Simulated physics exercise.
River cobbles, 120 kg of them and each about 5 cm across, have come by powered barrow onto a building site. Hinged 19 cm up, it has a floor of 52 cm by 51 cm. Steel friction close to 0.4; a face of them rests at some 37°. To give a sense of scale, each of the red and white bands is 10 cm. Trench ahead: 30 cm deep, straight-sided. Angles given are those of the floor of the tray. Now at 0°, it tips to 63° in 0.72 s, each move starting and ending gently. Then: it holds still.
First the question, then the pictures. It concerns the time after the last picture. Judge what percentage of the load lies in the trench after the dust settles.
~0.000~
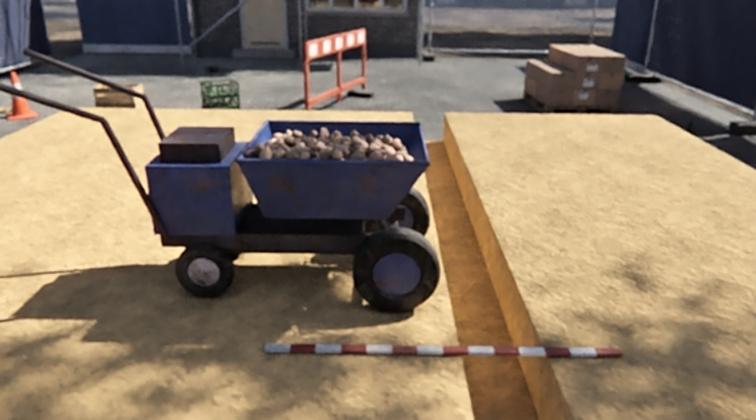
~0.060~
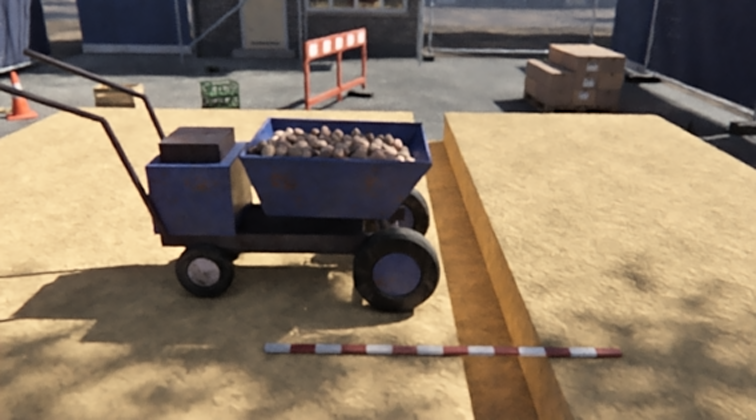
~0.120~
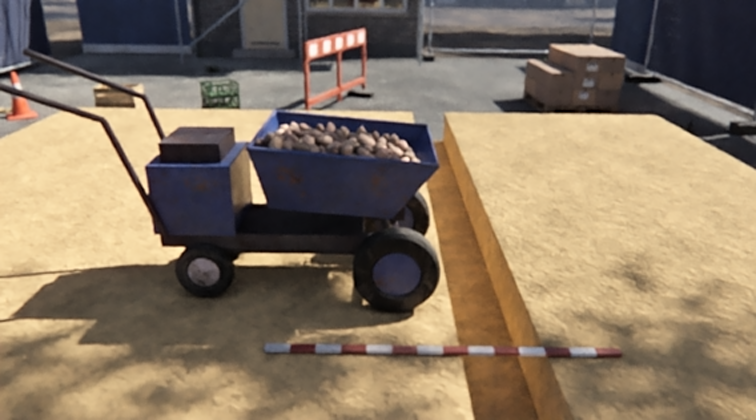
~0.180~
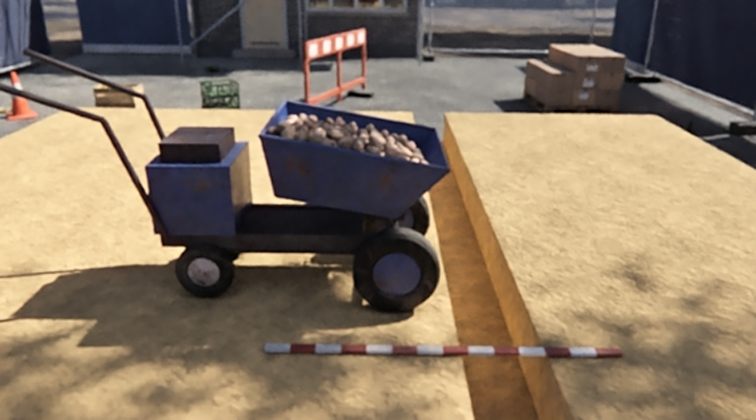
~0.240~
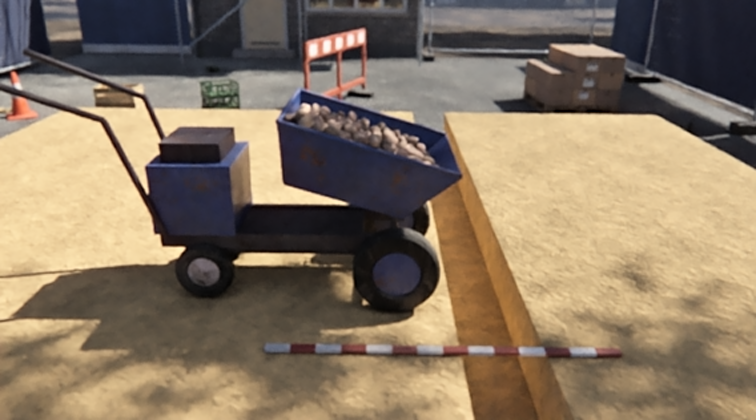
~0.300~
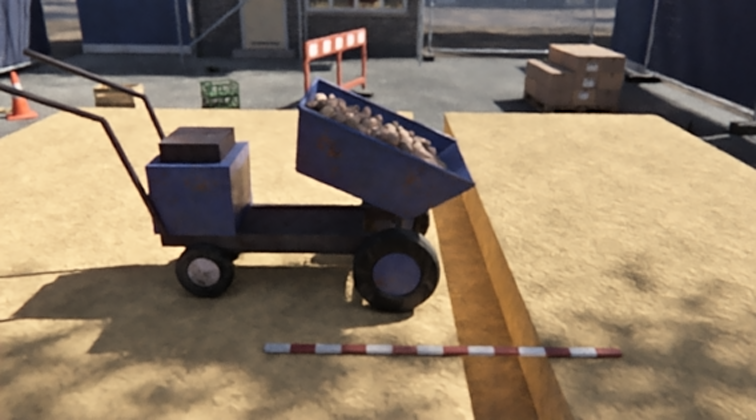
About 15 %.
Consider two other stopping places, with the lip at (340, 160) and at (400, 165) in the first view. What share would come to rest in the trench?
65 %, then 35 %.
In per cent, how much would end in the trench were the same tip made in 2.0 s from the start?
In that case some 30 per cent.
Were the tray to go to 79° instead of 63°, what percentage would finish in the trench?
Some 20 in a hundred, I'd say.
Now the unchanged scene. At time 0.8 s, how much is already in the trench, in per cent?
Approx. 0 % of the load.
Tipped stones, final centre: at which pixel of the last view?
Roughly at pixel (558, 275).
After 0.5 s the floor is at 53°; 100 % in the tray; the foremost stones are at (485, 199).
After 0.8 s the floor is at 63°; 85 % in the tray, 2 % in the trench, 13 % past the trench; the foremost stones are at (561, 259).
After 1.2 s the floor is at 63°; 47 % in the tray, 2 % in the trench, 51 % past the trench; the foremost stones are at (687, 303).
After 3.1 s the floor is at 63°; 30 % in the tray, 15 % in the trench, 55 % past the trench; the foremost stones are past the picture's edge.
